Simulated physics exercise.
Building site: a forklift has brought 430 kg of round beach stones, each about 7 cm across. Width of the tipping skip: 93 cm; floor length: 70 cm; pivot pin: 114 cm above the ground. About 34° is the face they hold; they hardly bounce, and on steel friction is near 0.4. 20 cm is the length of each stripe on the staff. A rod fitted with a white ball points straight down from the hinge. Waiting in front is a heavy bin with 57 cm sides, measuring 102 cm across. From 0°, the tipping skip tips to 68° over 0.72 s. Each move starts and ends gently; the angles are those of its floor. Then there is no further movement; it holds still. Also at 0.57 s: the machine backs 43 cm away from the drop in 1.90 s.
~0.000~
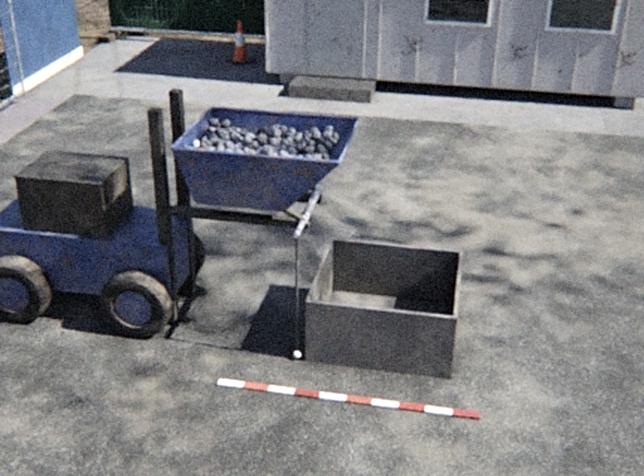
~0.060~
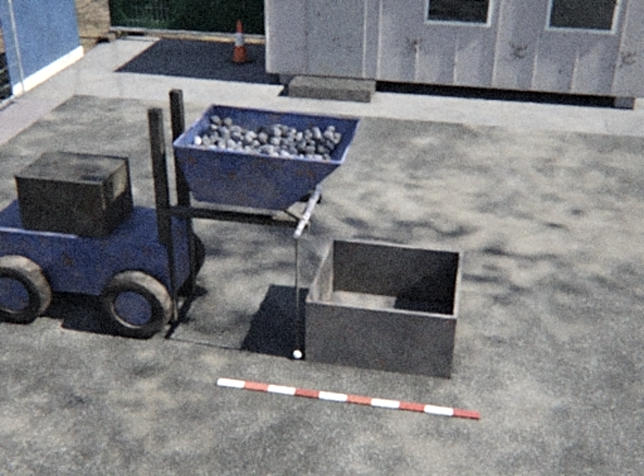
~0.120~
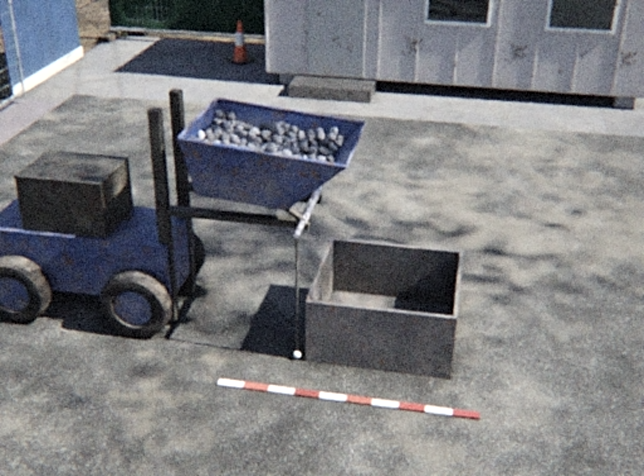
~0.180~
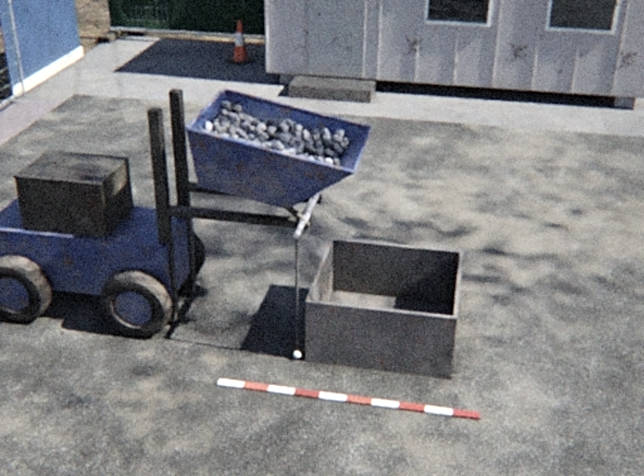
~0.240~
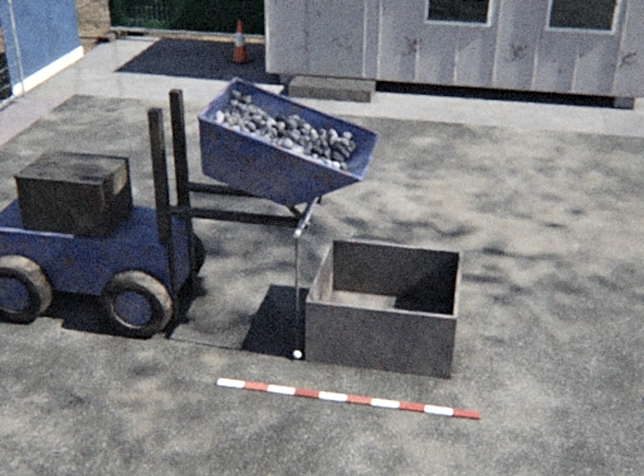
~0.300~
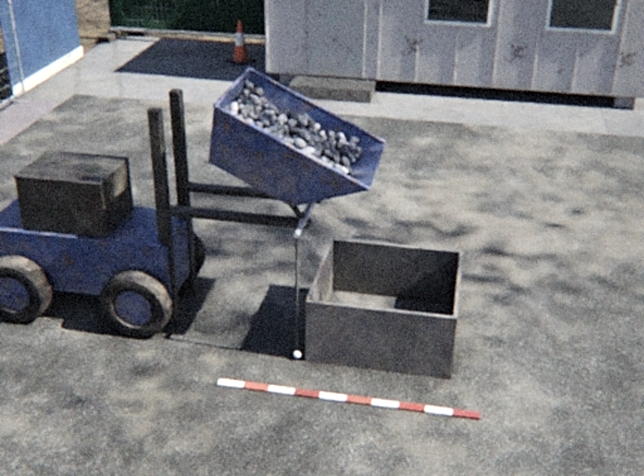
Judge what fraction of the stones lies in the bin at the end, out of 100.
About 60 out of 100.
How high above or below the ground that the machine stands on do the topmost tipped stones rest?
It rests some 36 cm higher than the ground the machine stands on.
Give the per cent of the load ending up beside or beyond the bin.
Around 40 percent of the load.
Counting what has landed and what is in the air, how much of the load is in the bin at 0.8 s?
15 per cent, give or take.
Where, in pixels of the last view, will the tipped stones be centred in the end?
About (438, 331).
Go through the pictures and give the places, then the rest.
Lip at (339, 163), floor tilted 0°, highest stones at (265, 135), in the first picture.
Lip at (341, 164), floor tilted 1°, highest stones at (252, 131); the stones move at 0.4 m/s on average, in the second picture.
Lip at (346, 167), floor tilted 5°, highest stones at (256, 127); the stones move at 0.8 m/s on average, in the third picture.
Lip at (353, 173), floor tilted 11°, highest stones at (225, 115); the stones move at 1.1 m/s on average, in the fourth picture.
Lip at (361, 180), floor tilted 18°, highest stones at (234, 106); the stones move at 1.3 m/s on average, in the fifth picture.
Lip at (369, 189), floor tilted 26°, highest stones at (247, 97); the stones move at 1.4 m/s on average, in the sixth picture.
After 0.5 s the floor is at 57°; 100 % in the tipping skip; the foremost stones are at (377, 201).
After 0.8 s the floor is at 68°; 86 % in the tipping skip, 13 % in the bin; the foremost stones are at (431, 269).
After 2.9 s the floor is at 68°; 0 % in the tipping skip, 60 % in the bin, 40 % beside or beyond the bin; the foremost stones are past the picture's edge.
After 5.4 s the floor is at 68°; 0 % in the tipping skip, 60 % in the bin, 40 % beside or beyond the bin; the foremost stones are past the picture's edge.
